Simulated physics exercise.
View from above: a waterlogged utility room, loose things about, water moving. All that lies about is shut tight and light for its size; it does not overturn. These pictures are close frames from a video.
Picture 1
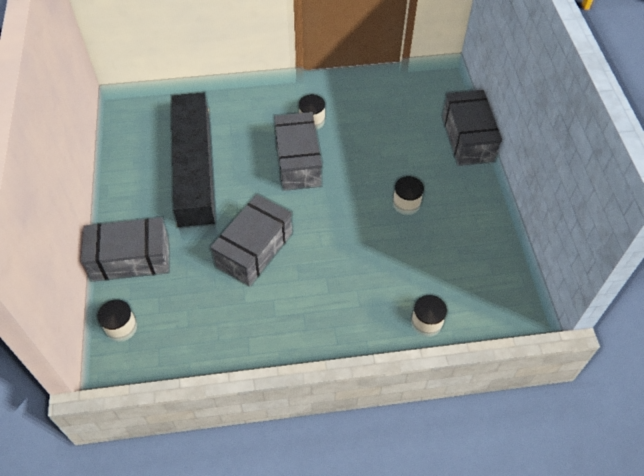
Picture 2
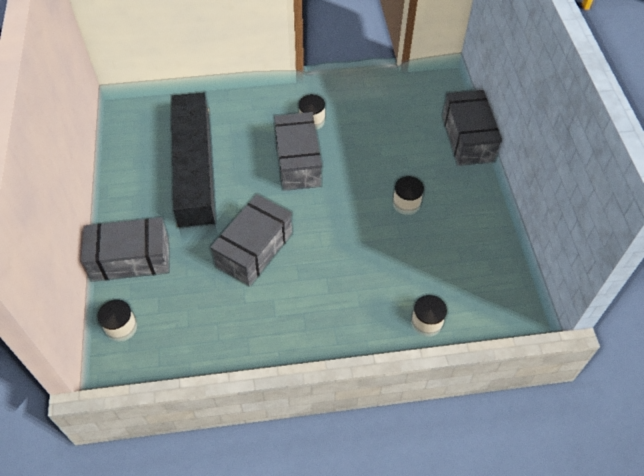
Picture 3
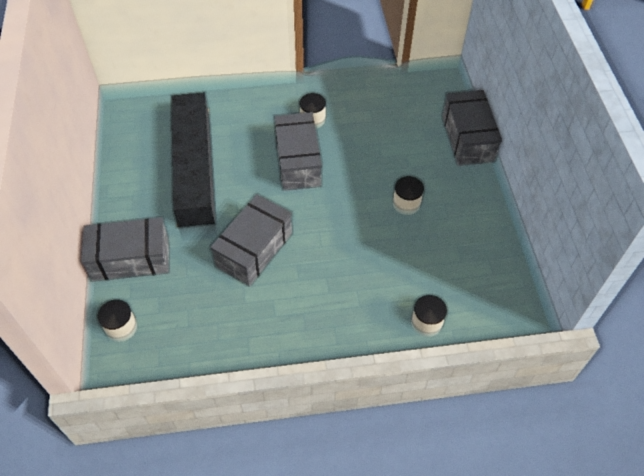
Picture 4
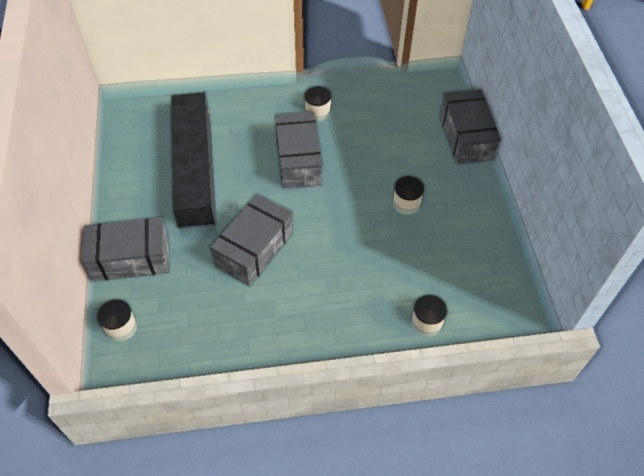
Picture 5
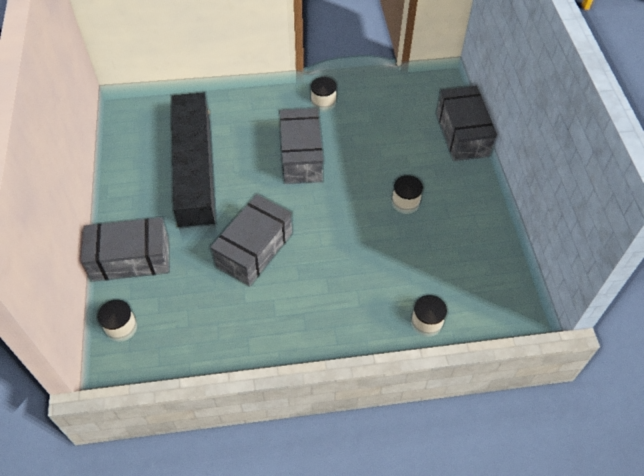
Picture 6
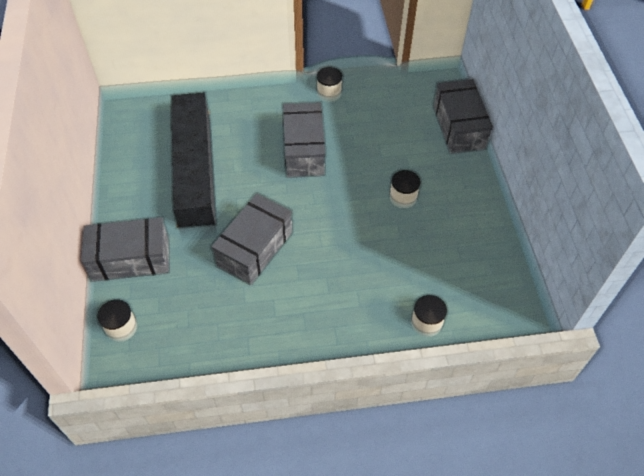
The brown door at the back of a flooded room opens, leaving a gap in the wall, while the trunks and pails stay still. The pail nearest the doorway then drifts toward the opening, and the trunks near it and by the right wall shift slightly backward, as does the middle pail.
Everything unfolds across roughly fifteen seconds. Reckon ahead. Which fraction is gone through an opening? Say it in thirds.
I expect the result to be the middle range.
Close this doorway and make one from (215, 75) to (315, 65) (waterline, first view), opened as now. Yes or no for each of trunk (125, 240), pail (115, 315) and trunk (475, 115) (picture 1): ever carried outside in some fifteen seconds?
The first never exits, the second never exits, the third never exits.
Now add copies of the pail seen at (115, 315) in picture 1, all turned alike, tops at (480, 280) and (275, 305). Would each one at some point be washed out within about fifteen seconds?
Going one by one, I'd say it doesn't leave and then it doesn't leave.
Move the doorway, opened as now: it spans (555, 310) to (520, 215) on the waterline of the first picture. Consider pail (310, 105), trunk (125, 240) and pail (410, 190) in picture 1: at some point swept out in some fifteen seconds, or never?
The first one never exits, the second never exits, the third exits.
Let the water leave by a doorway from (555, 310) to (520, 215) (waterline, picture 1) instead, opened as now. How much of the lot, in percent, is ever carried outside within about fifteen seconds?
Estimate: Near 40 per cent.
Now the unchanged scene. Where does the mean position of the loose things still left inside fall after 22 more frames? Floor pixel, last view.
It lands somewhere near (264, 254).
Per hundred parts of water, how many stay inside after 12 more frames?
That comes to roughly 74 parts in a hundred.
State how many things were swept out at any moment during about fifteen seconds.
The count is 4.
A moment on, 1 of 8 are out; 7 afloat.
Next, 2 of 8 are out; 6 afloat.
Later, 4 of 8 are out; 4 afloat.
In the end, 4 of 8 are out; 4 afloat.
